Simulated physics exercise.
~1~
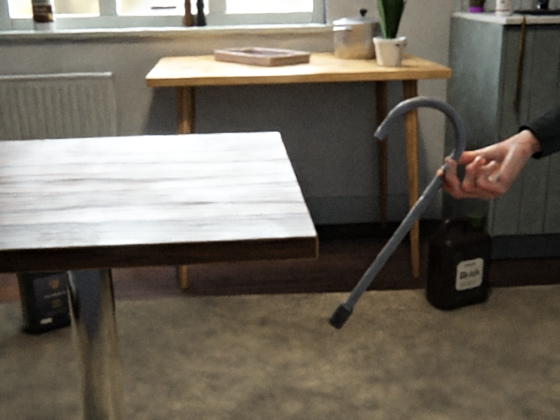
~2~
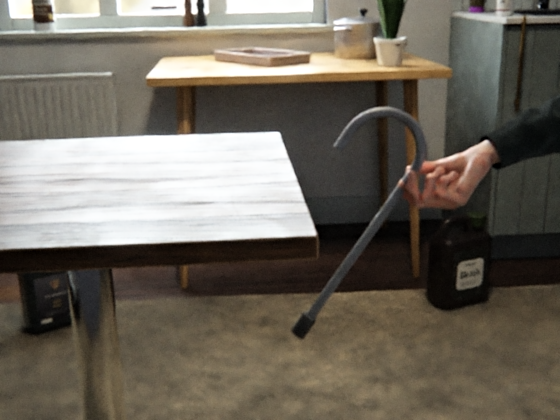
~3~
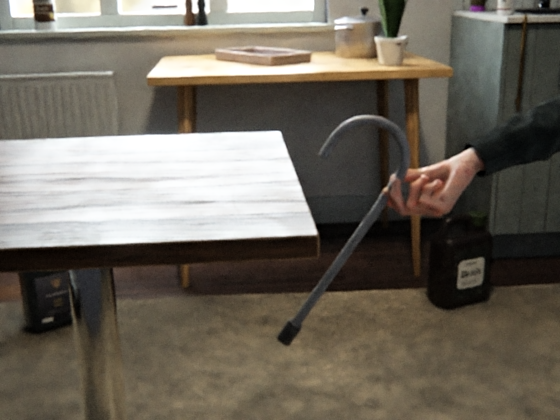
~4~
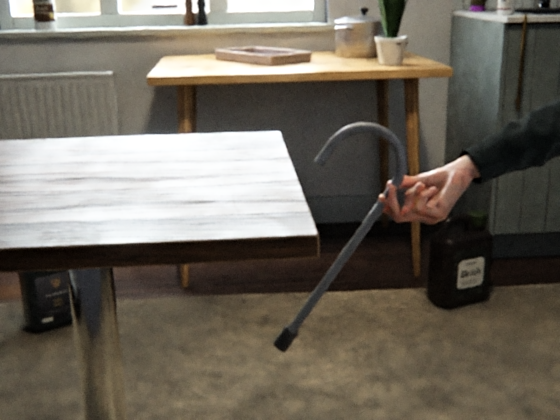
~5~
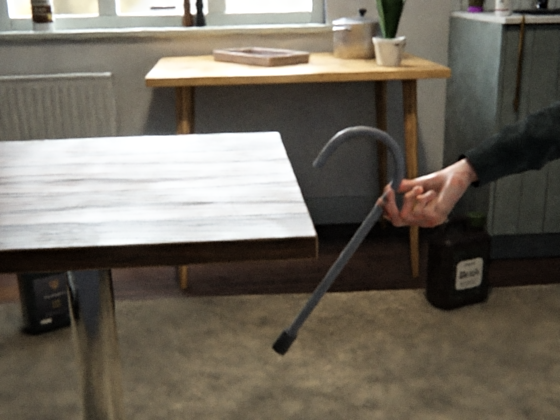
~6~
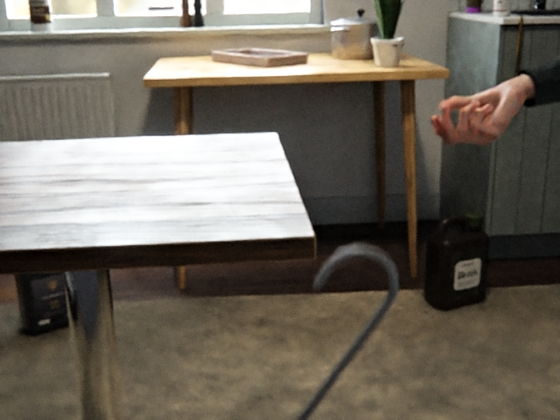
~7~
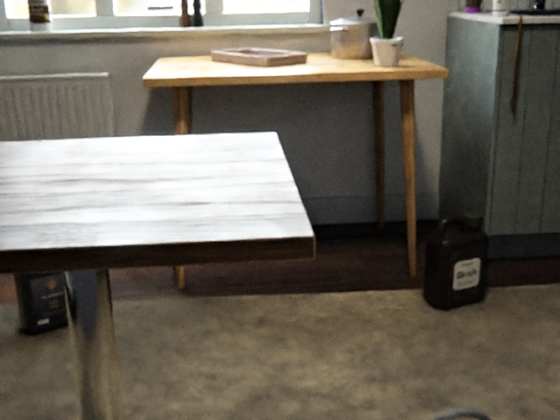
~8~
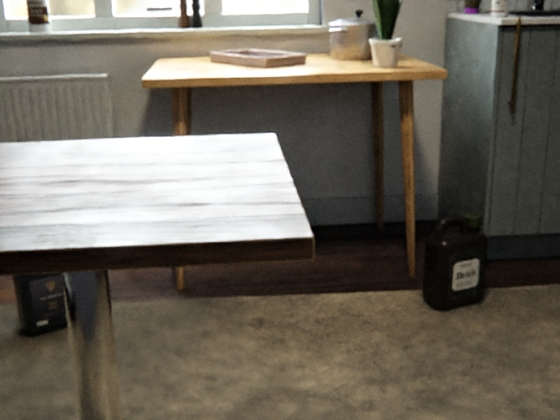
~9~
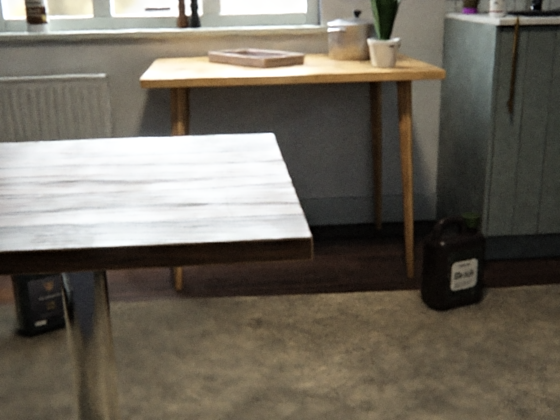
A grey cane with a curved handle and dark tip hangs slanted from a hand reaching in from the right, in a room seen from a slightly swaying, hand-held view. A pale-topped table stands at the left, with a wooden table, tray, pot and plant behind it and a dark labelled jug on the floor near a grey-green cabinet. The hand carries the cane left and slightly down, close to the pale table's edge, and pauses. The fingers open and draw back as the cane drops past the edge, unsupported. It tips rightward low down and slips from view, leaving both tables standing.
